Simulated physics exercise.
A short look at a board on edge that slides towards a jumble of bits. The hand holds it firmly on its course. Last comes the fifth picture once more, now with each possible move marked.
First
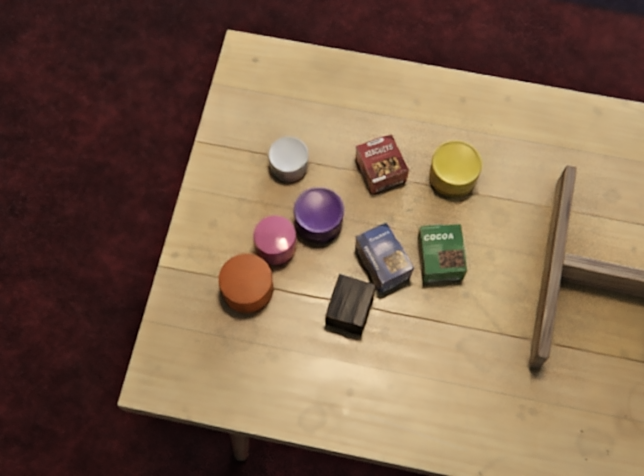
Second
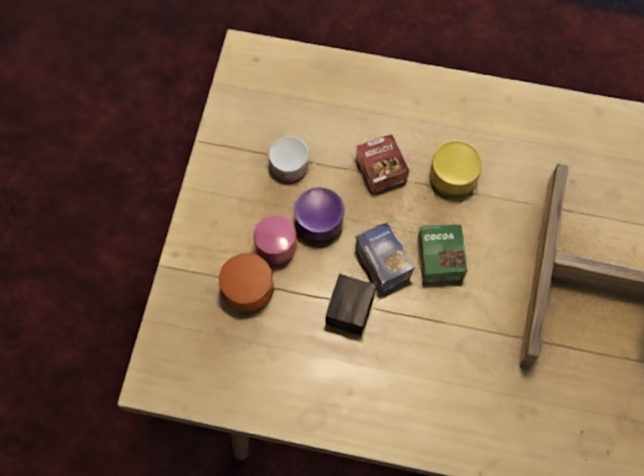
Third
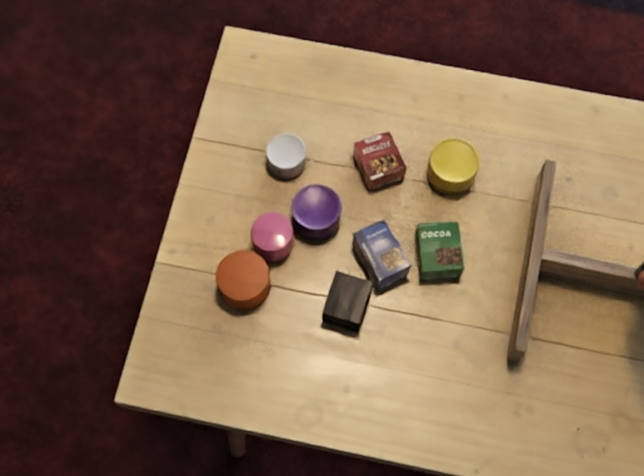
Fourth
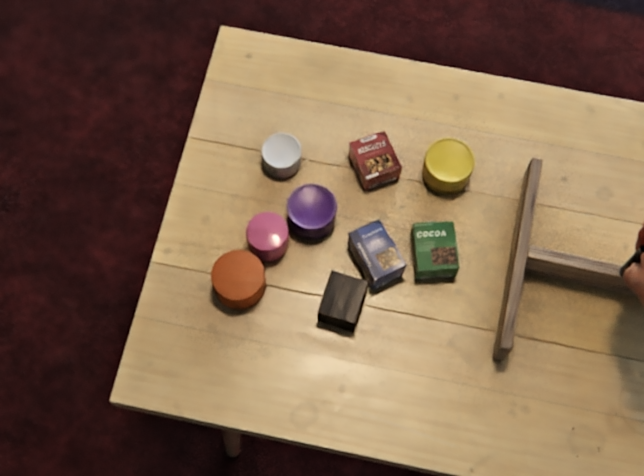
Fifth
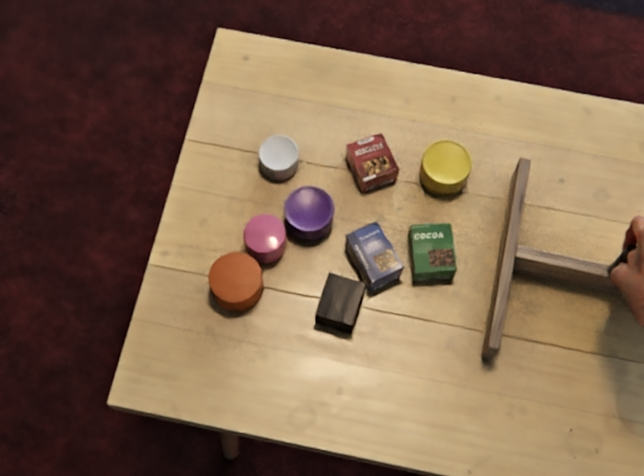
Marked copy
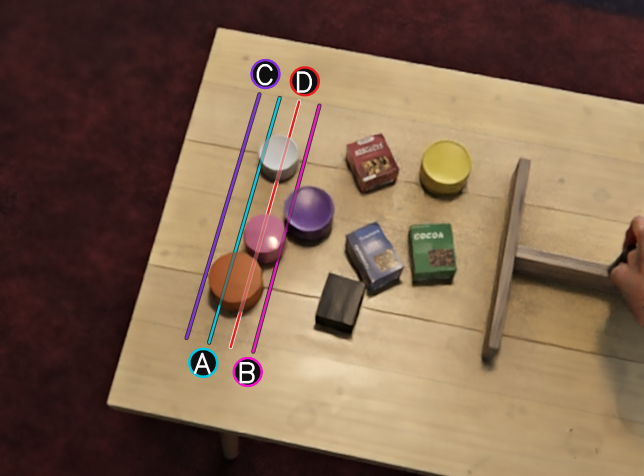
A wooden board on edge, fixed to a long handle, slides left across a pale table towards a loose group of round tubs, small packets and a black block. As it nears the green packet, a hand gripping the handle comes into view at the right, and the gap narrows while the group stays in its arrangement.
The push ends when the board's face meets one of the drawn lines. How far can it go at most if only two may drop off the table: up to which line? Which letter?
A is the last line within the limit.
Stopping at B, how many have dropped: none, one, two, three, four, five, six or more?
By then, none.
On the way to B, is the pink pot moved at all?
By then, yes.
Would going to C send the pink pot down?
Yes.
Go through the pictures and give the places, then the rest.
The first picture shows blue packet (384, 258); yellow tub (455, 170); black block (350, 305).
The second picture shows board (549, 256); orange tin (246, 283).
The third picture shows board (537, 252); green packet (440, 250).
The fourth picture shows board (522, 249); pink pot (268, 236).
The fifth picture shows board (511, 249); blue packet (374, 257); yellow tub (445, 169); black block (340, 303).
On the marked copy, A at (246, 214); B at (288, 222); C at (225, 210); D at (267, 218).
With A. Early on, board (415, 231); yellow tub (399, 159); black block (334, 306).
Further on, board (321, 212); white jar (232, 162); pink pot (232, 235).
At the end, board (249, 199); pink pot (160, 224); purple jar (183, 186); none fallen.
As for the rest, B is within the limit but short; C drops four; D is within the limit but short.
